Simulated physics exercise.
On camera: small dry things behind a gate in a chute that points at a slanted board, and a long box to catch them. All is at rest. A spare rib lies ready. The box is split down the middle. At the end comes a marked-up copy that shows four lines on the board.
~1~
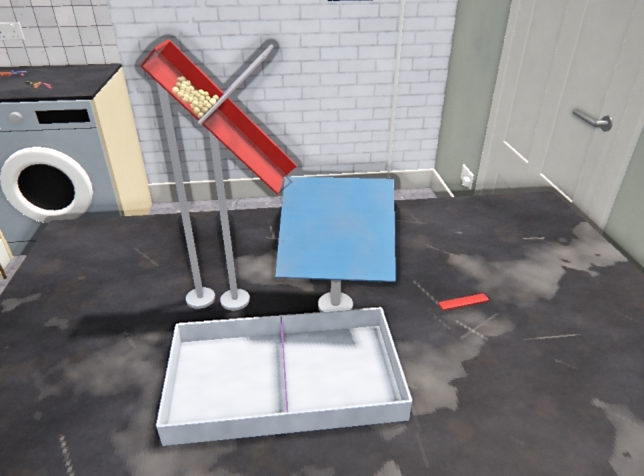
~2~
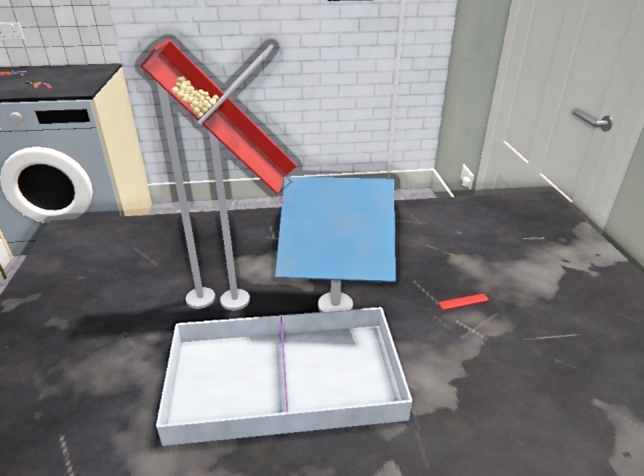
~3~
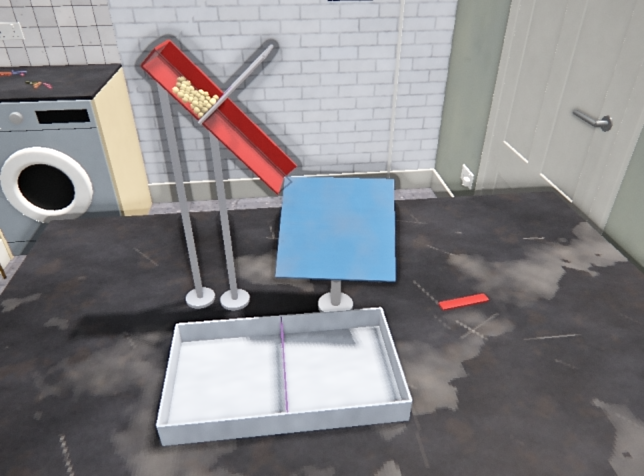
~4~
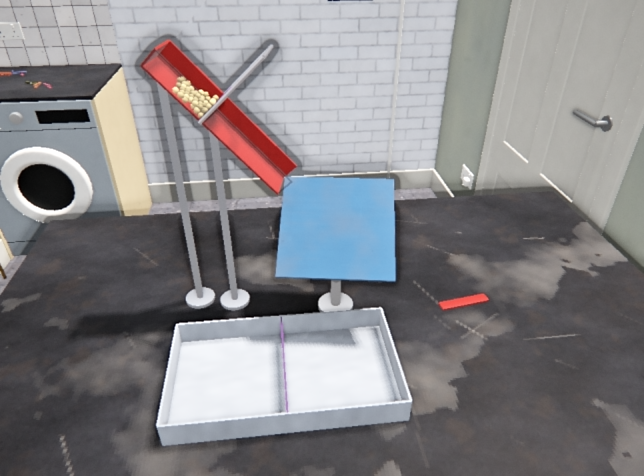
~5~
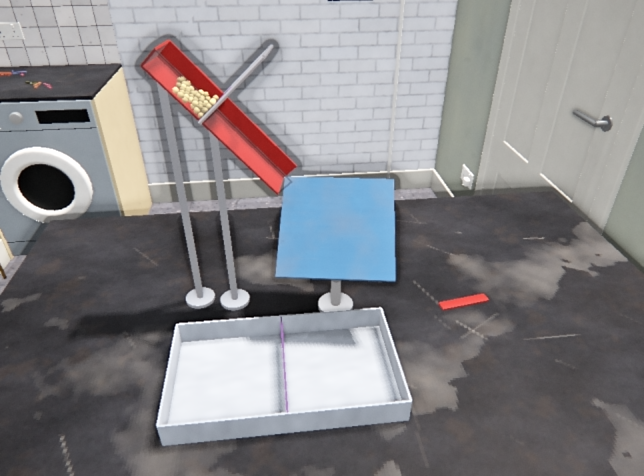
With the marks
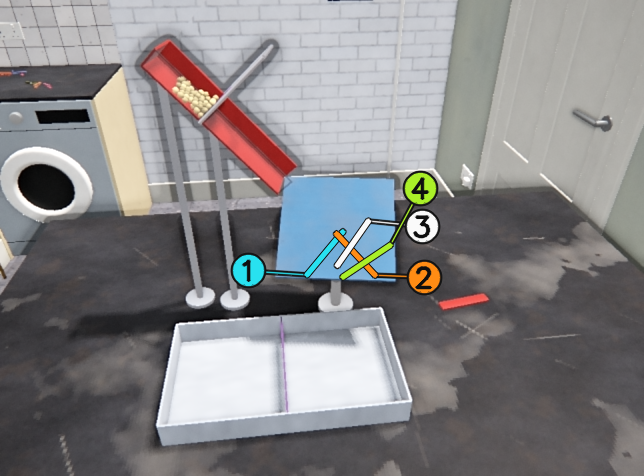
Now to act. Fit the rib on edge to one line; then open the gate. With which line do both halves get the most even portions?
Line 1.
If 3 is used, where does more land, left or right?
The right half.
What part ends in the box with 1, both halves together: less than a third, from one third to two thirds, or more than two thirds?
Line 1 gives more than two thirds.
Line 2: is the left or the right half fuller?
The right half.
On the marked copy, line 1 from (342, 231) to (307, 274); line 2 from (336, 233) to (375, 275); line 3 from (368, 220) to (337, 265); line 4 from (390, 245) to (342, 277).
With 1, of what is caught, close to two thirds in the left half, close to a third in the right.
With 2, of what is caught, none at all in the left half, the whole lot in the right.
With 3, of what is caught, a small share in the left half, all but a few in the right.
With 4, of what is caught, none at all in the left half, the whole lot in the right.
